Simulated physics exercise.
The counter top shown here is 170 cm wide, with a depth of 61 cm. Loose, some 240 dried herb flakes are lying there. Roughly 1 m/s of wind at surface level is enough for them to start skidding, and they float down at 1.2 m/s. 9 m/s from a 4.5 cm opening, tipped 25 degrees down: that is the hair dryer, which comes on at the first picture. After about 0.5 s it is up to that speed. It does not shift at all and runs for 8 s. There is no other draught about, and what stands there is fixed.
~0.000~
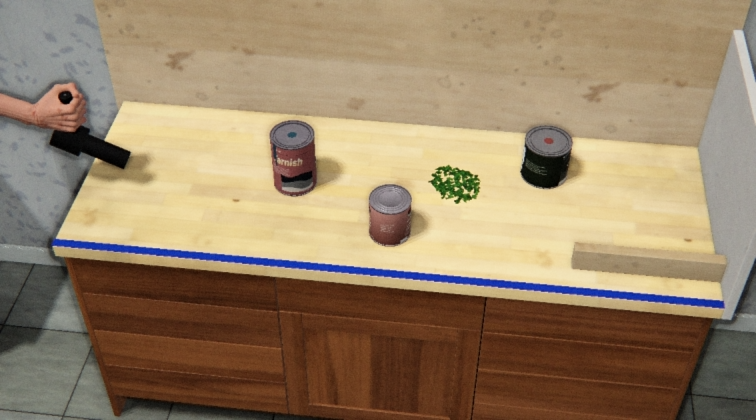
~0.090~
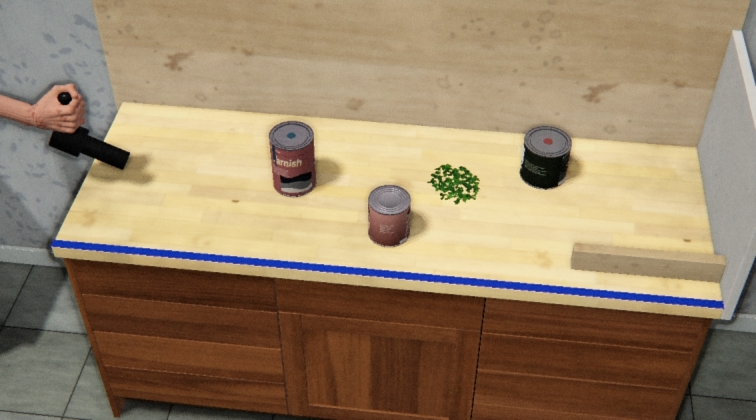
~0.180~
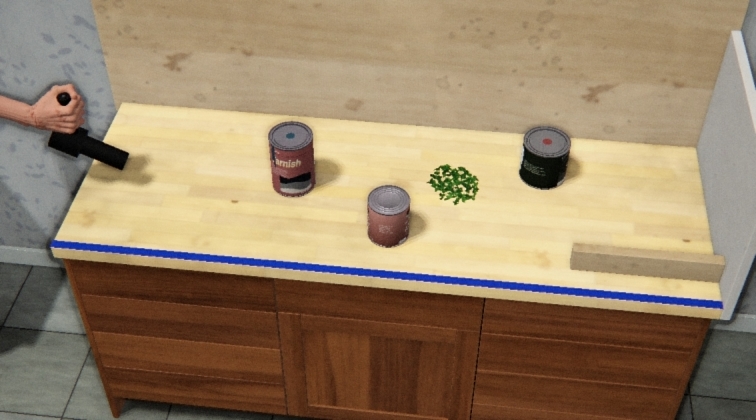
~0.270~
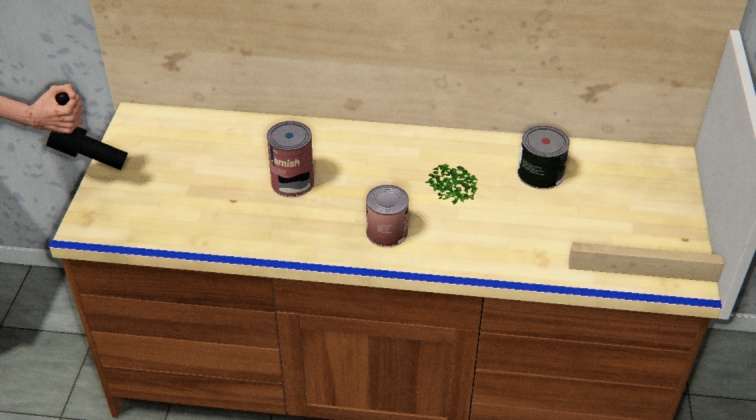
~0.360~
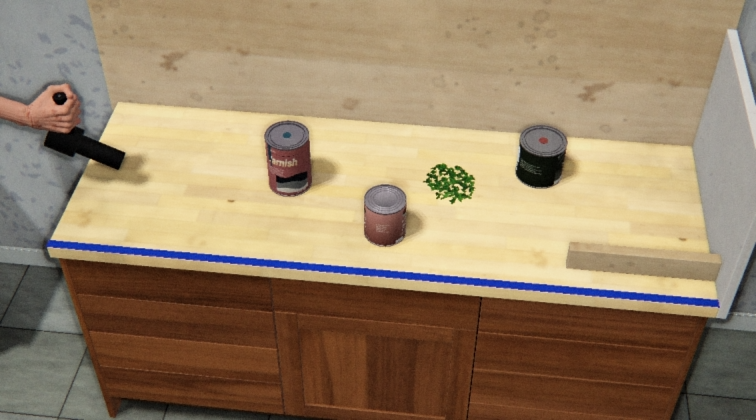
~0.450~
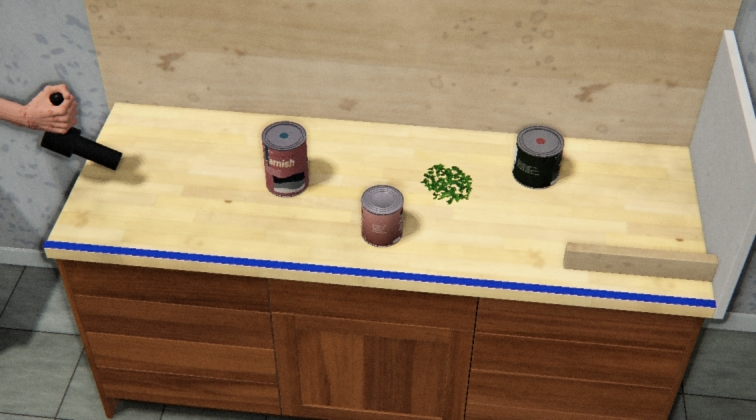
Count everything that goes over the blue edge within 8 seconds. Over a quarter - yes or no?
Over a quarter: No.
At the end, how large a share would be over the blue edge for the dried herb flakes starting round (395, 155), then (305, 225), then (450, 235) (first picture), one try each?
Going through the three spots in order, you'd get 0 percent, 80 percent and 0 percent.
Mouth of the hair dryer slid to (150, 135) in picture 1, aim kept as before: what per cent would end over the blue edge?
I'd put it at around 0 per cent.
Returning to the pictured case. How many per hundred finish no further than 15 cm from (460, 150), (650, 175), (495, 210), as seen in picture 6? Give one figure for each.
First spot near 50 %, second near 15 %, third near 30 %.
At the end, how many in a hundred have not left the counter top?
It comes to about 100 % at the end.
After 1.6 s, 92 % are on the move or not yet settled, 0 % are over the blue edge; the middle of those still in play is near (454, 184).
After 2.6 s, 89 % are on the move or not yet settled, 0 % are over the blue edge; the middle of those still in play is near (457, 184).
After 4.4 s, 81 % are on the move or not yet settled, 0 % are over the blue edge; the middle of those still in play is near (458, 183).
After 8.0 s, at the end, 0 % are over the blue edge; the middle of those still in play is near (464, 180).
